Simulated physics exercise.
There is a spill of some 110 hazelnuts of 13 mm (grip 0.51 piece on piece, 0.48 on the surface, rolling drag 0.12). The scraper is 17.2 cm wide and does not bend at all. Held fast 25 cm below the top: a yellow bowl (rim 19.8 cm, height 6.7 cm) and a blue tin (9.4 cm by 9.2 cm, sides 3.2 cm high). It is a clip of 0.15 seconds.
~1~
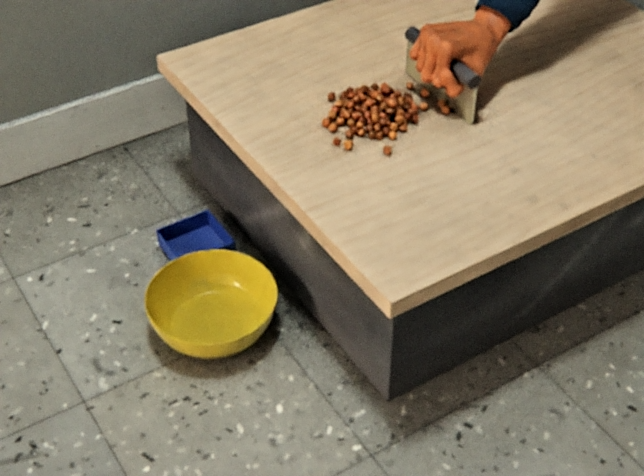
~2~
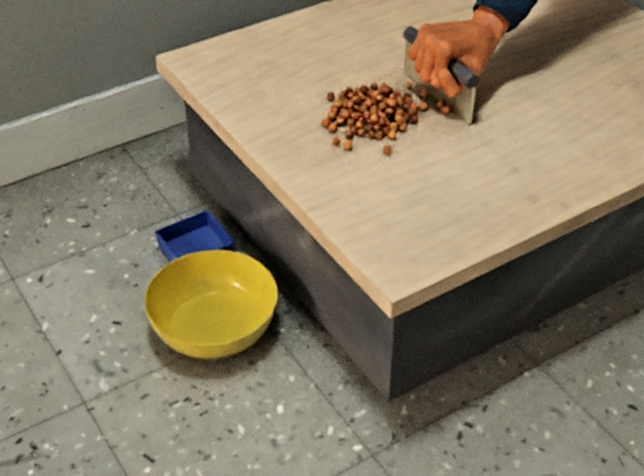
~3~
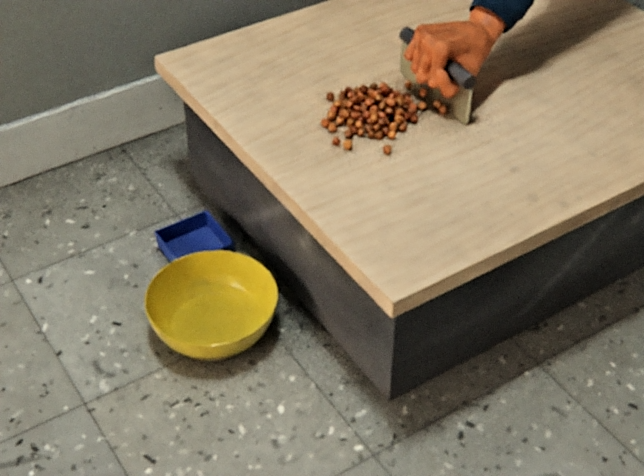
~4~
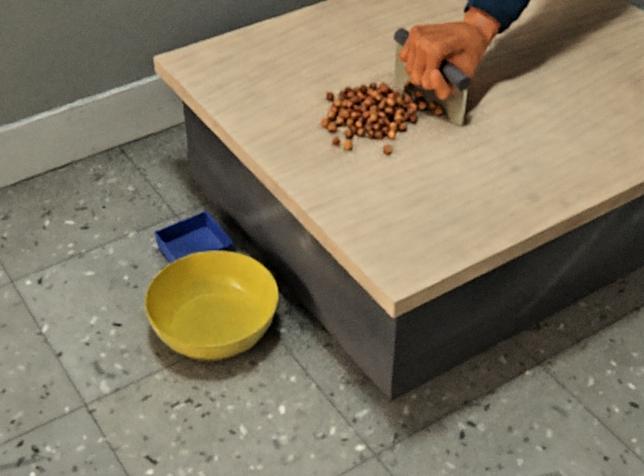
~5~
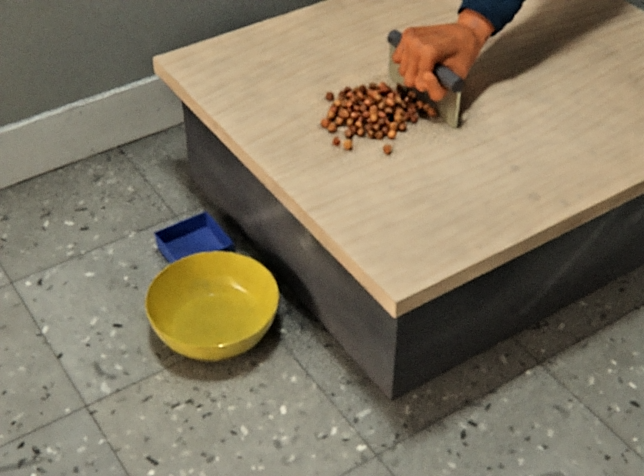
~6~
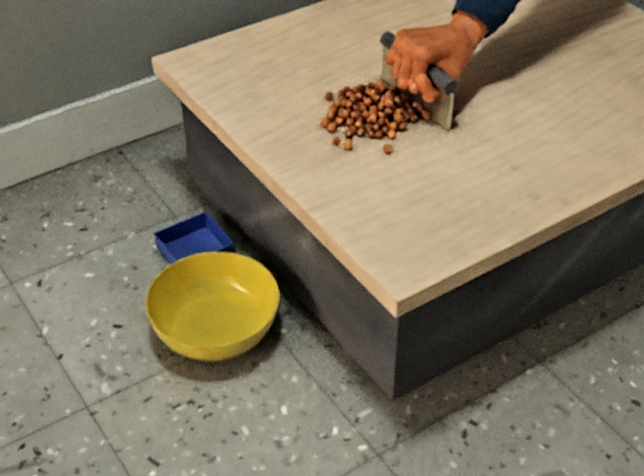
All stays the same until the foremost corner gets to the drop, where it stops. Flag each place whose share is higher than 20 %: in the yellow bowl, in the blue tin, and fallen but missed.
Yellow bowl flagged, blue tin not flagged, missed not flagged.
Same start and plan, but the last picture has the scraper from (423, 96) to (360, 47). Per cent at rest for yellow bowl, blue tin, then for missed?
Final split - yellow bowl 10, blue tin 5, missed 45.
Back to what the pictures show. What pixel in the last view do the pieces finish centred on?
The centre ends up near (221, 315) in the last picture.
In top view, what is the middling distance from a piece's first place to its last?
Estimate: Close to 32 cm.
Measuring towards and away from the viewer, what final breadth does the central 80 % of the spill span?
Around 22 centimetres.
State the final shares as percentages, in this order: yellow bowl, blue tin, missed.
Yellow bowl at 55 per cent; blue tin at 10 per cent; missed at 15 per cent.
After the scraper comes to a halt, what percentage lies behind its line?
Roughly 25 %.
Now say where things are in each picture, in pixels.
Scraper from (474, 94) to (410, 45); moved 0.0 cm; 0 pieces shifted; middle of the spill at (375, 109); yellow bowl at (211, 295); blue tin at (195, 236), in the first frame.
Scraper from (472, 94) to (408, 45); moved 0.2 cm; 0 pieces shifted; middle of the spill at (374, 109), in the second frame.
Scraper from (469, 95) to (405, 45); moved 0.7 cm; 1 pieces shifted; middle of the spill at (374, 109), in the third frame.
Scraper from (463, 96) to (399, 46); moved 1.6 cm; 3 pieces shifted; middle of the spill at (374, 109), in the fourth frame.
Scraper from (457, 98) to (392, 48); moved 2.8 cm; 5 pieces shifted; middle of the spill at (373, 109), in the fifth frame.
Scraper from (450, 100) to (386, 50); moved 4.0 cm; 33 pieces shifted; middle of the spill at (368, 102); yellow bowl at (213, 297); blue tin at (194, 238), in the sixth frame.
Then, 0.34 s after the last picture, scraper 17 cm from its start, spill 19 cm wide; still on top 100 %.
Then, 0.68 s after the last picture, scraper 30 cm from its start, spill 23 cm wide; off the edge, not caught 25 %, still on top 75 %.
Then, 0.97 s after the last picture, scraper 32 cm from its start, spill 25 cm wide; yellow bowl 55 %, blue tin 10 %, off the edge, not caught 15 %, still on top 20 %.
In the end, yellow bowl 55 %, blue tin 10 %, fallen but missed 15 %, still on top 20 %.
